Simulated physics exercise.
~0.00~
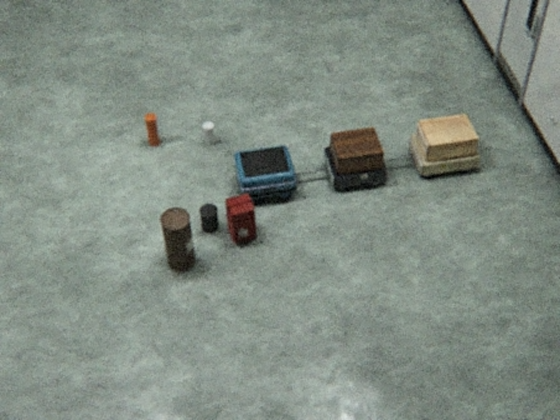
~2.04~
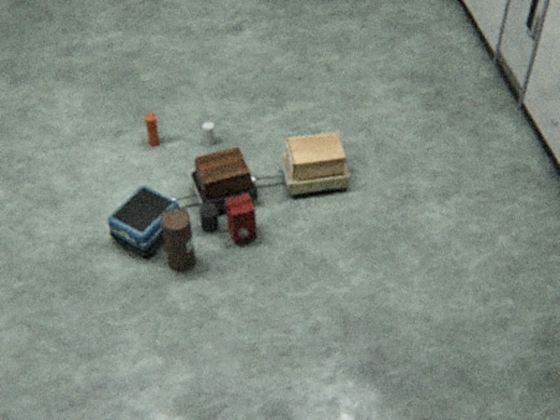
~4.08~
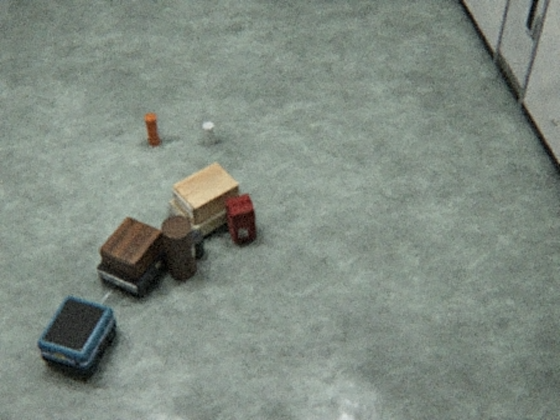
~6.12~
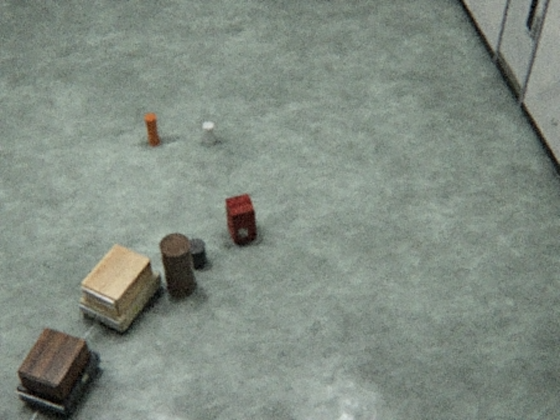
A small blue tug pulling two carts rolled left and curved toward the lower left, nudging the black pail and brown drum a little downward, still upright, as the tug left view; the red box, orange canister and white canister stayed put.
